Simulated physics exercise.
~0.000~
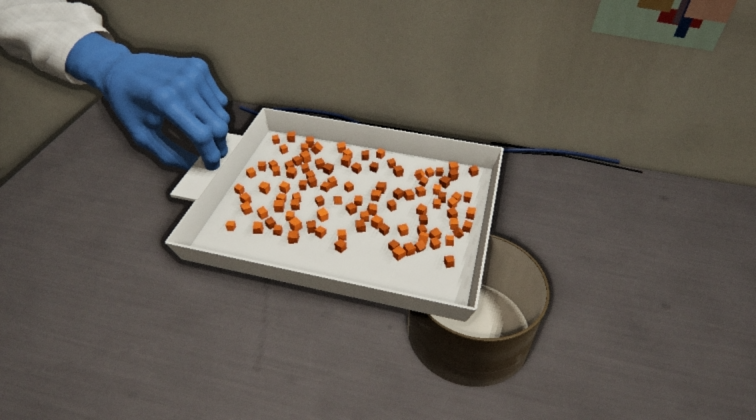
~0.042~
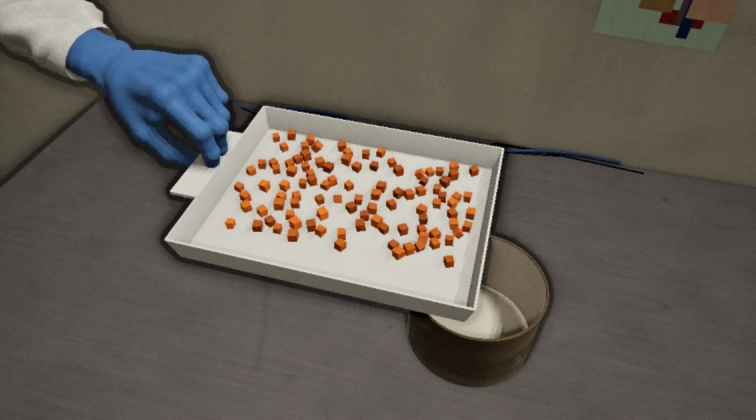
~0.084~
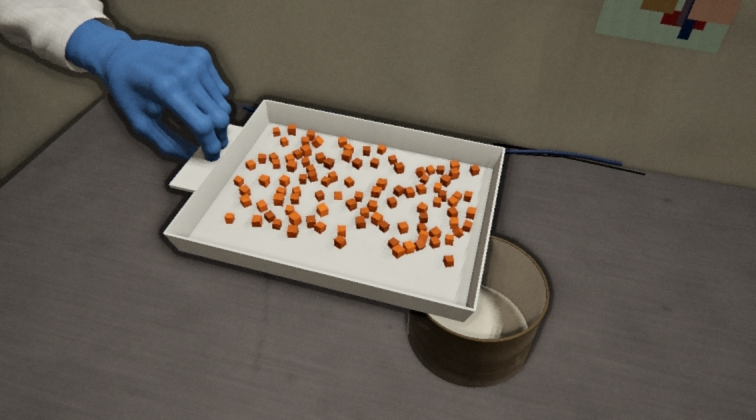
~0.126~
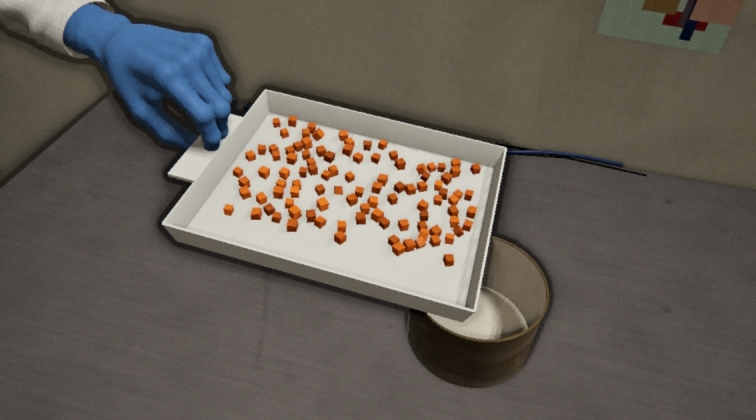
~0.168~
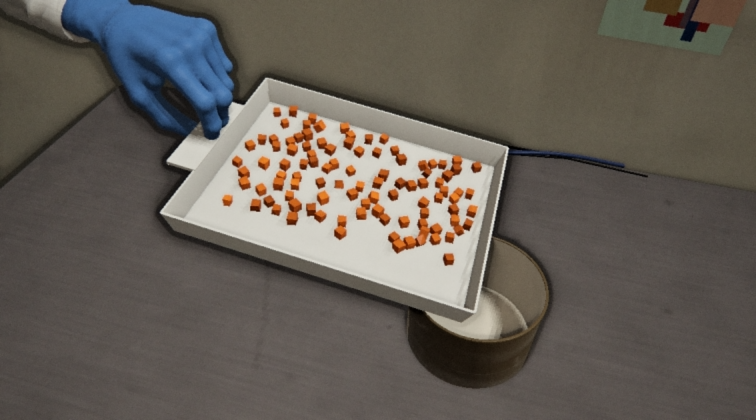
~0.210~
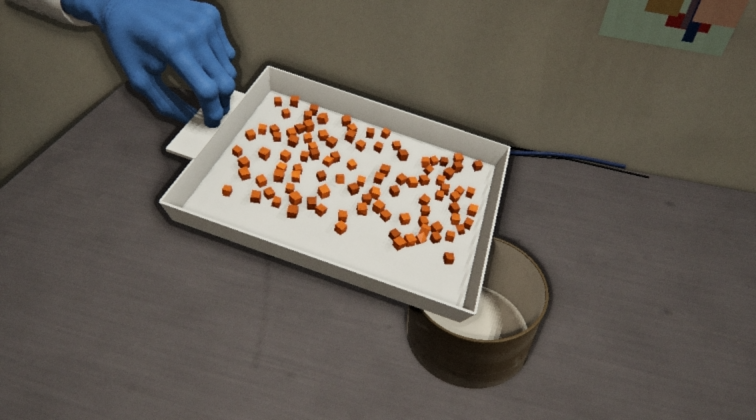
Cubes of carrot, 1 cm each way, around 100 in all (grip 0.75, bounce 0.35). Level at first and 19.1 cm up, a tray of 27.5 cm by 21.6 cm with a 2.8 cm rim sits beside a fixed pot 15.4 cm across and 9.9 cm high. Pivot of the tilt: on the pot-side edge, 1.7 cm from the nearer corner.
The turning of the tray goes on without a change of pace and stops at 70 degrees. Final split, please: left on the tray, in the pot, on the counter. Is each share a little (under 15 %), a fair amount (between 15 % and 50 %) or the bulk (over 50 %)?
Tray: The bulk; pot: A little; counter: A fair amount.
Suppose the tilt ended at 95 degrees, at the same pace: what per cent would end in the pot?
Result: Close to 5 %.
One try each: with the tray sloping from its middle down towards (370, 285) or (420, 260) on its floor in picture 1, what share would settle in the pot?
I'd put it at roughly 0 per cent for the first tilt and roughly 0 per cent for the second.
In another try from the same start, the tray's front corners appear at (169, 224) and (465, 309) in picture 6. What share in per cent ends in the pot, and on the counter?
Split: Pot = 0, counter = 35.
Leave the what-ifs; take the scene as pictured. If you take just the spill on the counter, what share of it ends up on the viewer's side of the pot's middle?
Near 90 in a hundred.
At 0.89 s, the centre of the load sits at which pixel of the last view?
Around (489, 227).
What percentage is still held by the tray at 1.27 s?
Value: About 70%.
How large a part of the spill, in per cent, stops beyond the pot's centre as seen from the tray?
Estimate: Roughly 100 per cent of the pieces.
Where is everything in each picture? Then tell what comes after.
The first frame shows tray tilt 0 degrees, front corners at (175, 239) and (469, 302); middle of the pieces at (358, 201); pot at (480, 282).
The second frame shows tray tilt 1 degrees, front corners at (175, 236) and (469, 302); middle of the pieces at (358, 200).
The third frame shows tray tilt 2 degrees, front corners at (174, 230) and (468, 303); middle of the pieces at (359, 197).
The fourth frame shows tray tilt 5 degrees, front corners at (172, 221) and (469, 304), lowest corner right front; middle of the pieces at (359, 192).
The fifth frame shows tray tilt 8 degrees, front corners at (171, 210) and (469, 304), lowest corner right front; middle of the pieces at (360, 187).
The sixth frame shows tray tilt 10 degrees, front corners at (170, 199) and (469, 305), lowest corner right front; middle of the pieces at (361, 181); pot at (479, 283). Its pace works out near 70 degrees a second.
After 0.62 s, tilt 39 degrees; the tray holds 100 %, the pot 0 %.
After 0.89 s, tilt 58 degrees; the tray holds 100 %, the pot 0 %.
After 1.27 s, tilt 70 degrees; the tray holds 70 %, the pot 0 %.
In the end, at 2.5 s, tray 65 %, pot 0 %, counter 30 %.
